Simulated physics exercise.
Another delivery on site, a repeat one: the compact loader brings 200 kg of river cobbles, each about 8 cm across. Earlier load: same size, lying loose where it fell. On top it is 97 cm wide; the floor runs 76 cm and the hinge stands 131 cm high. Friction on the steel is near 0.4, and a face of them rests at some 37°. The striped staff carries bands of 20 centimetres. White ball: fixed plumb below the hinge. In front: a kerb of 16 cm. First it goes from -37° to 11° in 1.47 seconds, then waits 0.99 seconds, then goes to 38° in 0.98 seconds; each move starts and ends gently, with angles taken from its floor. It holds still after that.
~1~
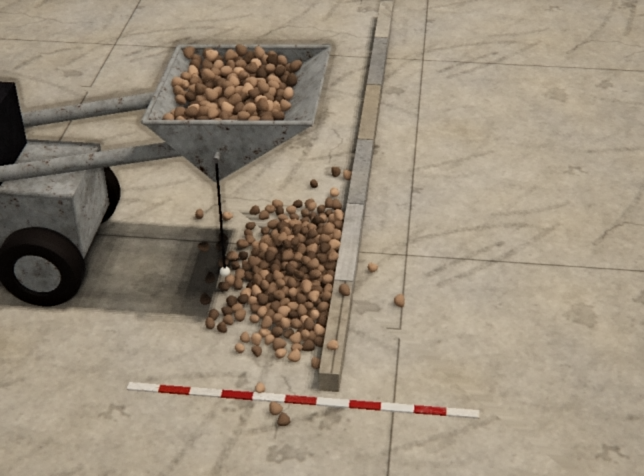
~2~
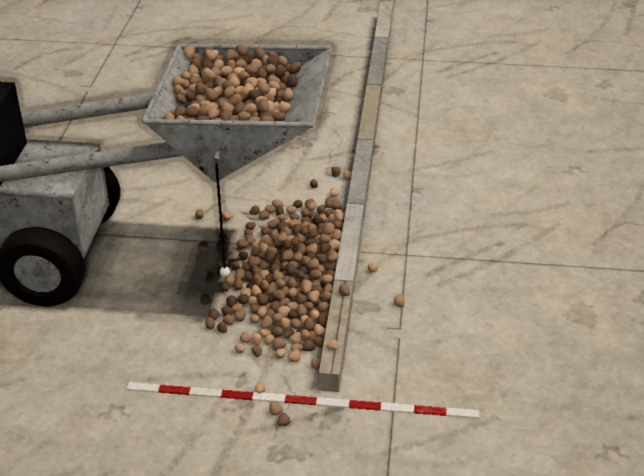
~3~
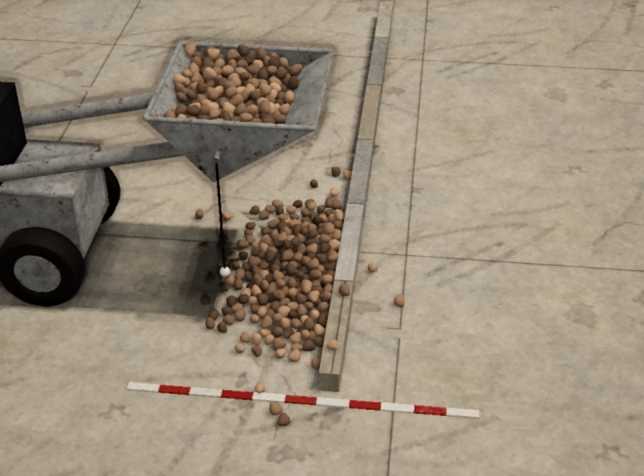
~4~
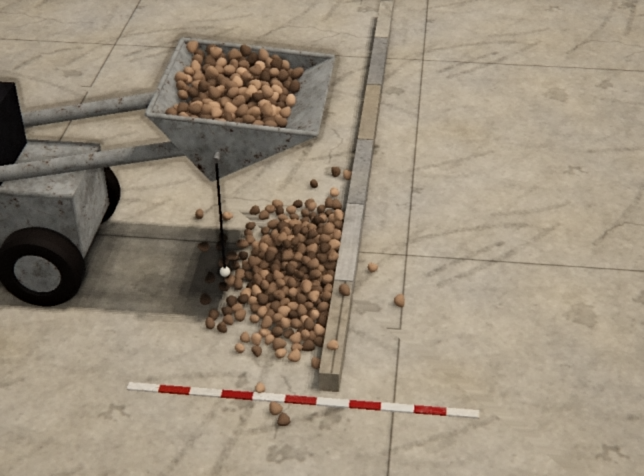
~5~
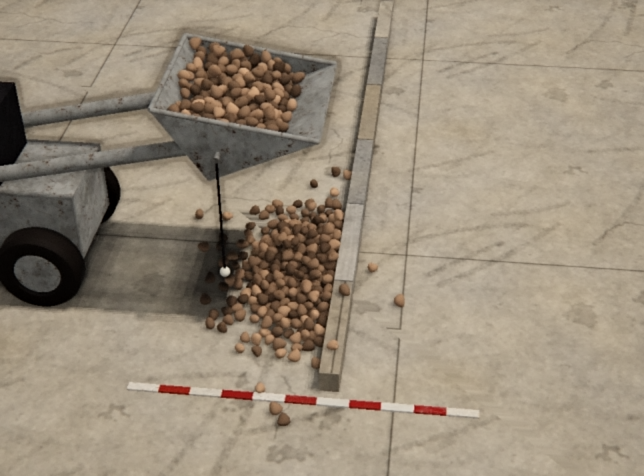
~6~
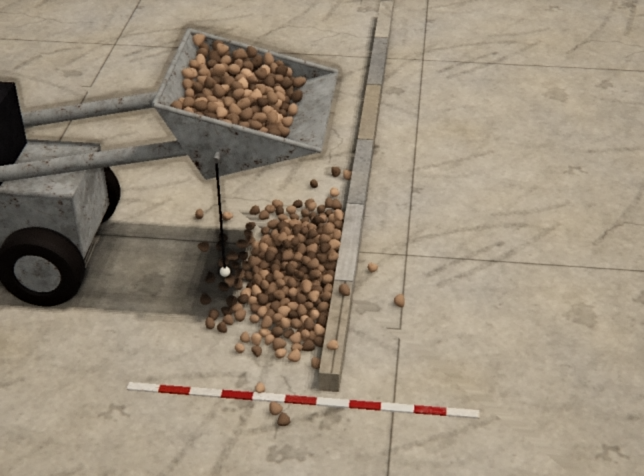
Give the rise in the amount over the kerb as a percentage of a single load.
71 %.
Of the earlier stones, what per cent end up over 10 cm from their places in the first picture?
Close to 0 in a hundred of them.
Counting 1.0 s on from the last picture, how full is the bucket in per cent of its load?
Reading: Near 100 % of the load.
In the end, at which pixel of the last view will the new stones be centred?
The centre sits about (381, 270).
Then, 0.5 s after the last picture the floor is at 3°; in per cent of one load, 100 in the bucket, 99 on this side of the kerb, 1 over the kerb; the foremost stones are at (348, 277).
Then, 1.0 s after the last picture the floor is at 11°; in per cent of one load, 98 in the bucket, 101 on this side of the kerb, 1 over the kerb; the foremost stones are at (353, 238).
Then, 3.3 s after the last picture the floor is at 38°; in per cent of one load, 0 in the bucket, 131 on this side of the kerb, 69 over the kerb; the foremost stones are at (522, 286).
Then, 5.8 s after the last picture the floor is at 38°; in per cent of one load, 0 in the bucket, 128 on this side of the kerb, 72 over the kerb; the foremost stones are at (535, 289). Net gain over the kerb, 71.
